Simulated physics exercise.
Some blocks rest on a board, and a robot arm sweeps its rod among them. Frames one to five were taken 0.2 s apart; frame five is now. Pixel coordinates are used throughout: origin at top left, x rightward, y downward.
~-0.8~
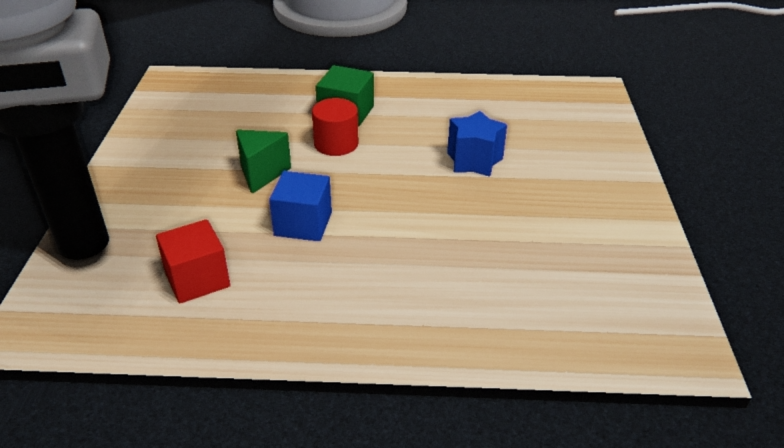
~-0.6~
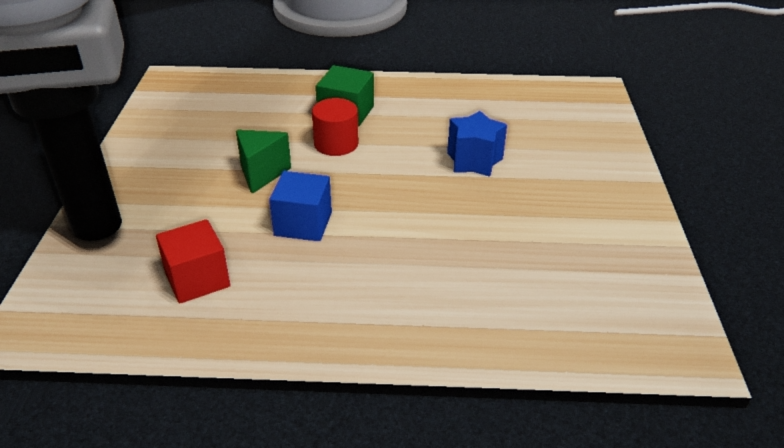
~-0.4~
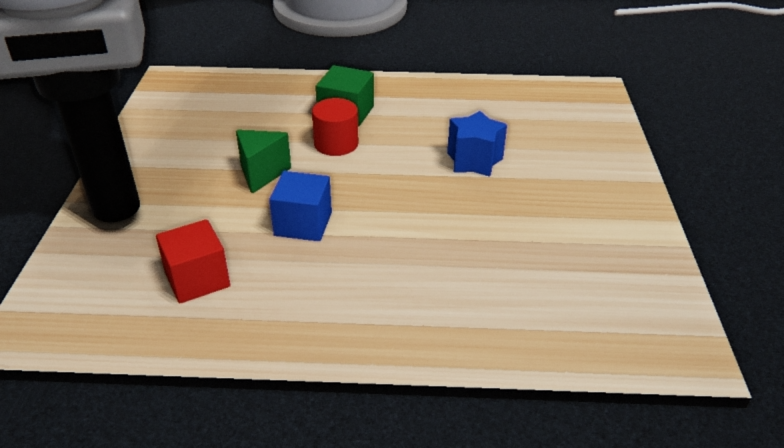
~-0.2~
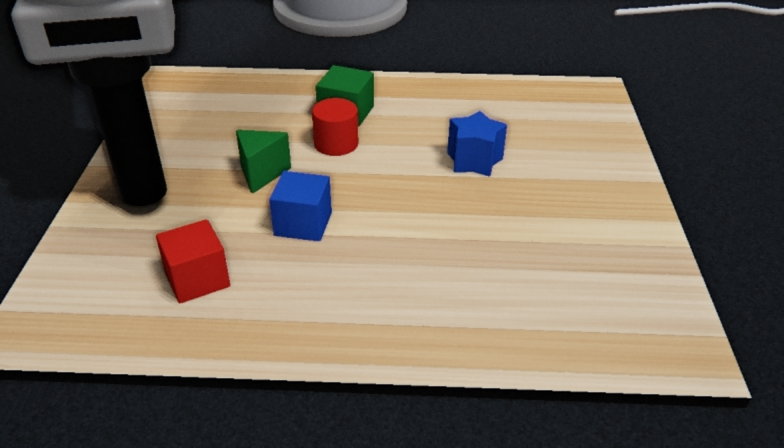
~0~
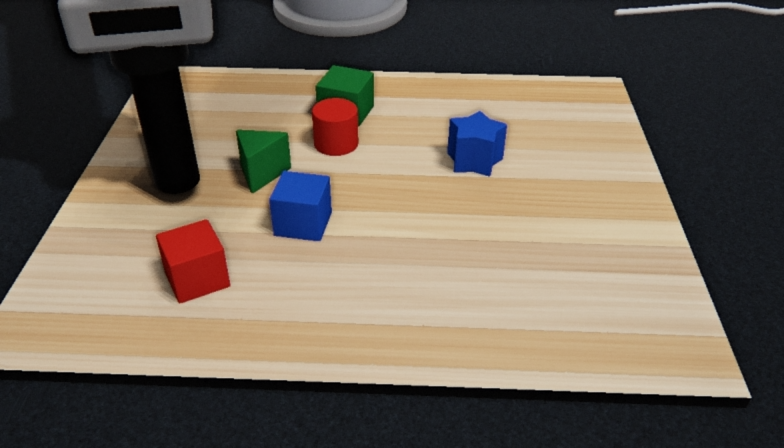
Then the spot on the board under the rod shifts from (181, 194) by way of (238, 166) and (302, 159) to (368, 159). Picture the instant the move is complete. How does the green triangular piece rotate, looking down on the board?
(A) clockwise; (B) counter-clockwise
It's A.
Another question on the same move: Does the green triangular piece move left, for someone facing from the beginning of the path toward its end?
I'd say no.
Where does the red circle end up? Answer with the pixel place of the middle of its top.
I think it will end close to (374, 101).
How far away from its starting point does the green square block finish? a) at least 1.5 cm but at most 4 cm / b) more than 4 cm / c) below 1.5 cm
The answer is c.
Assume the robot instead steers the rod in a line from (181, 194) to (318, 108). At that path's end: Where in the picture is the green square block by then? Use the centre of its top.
By then it is at (366, 73).
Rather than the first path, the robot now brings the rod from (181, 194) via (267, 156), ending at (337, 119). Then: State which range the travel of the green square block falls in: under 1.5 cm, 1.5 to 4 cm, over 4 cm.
It's set to move 1.5-4 cm.
The first path, step by step. One third of the way, rod (236, 153); green triangular piece (268, 137), turned 30° clockwise.
Two thirds of the way, rod (302, 146); green triangular piece (322, 141), turned 85° clockwise.
At the end, rod (367, 146); green triangular piece (336, 145), turned 105° clockwise; red circle (374, 101); green square block not moved.
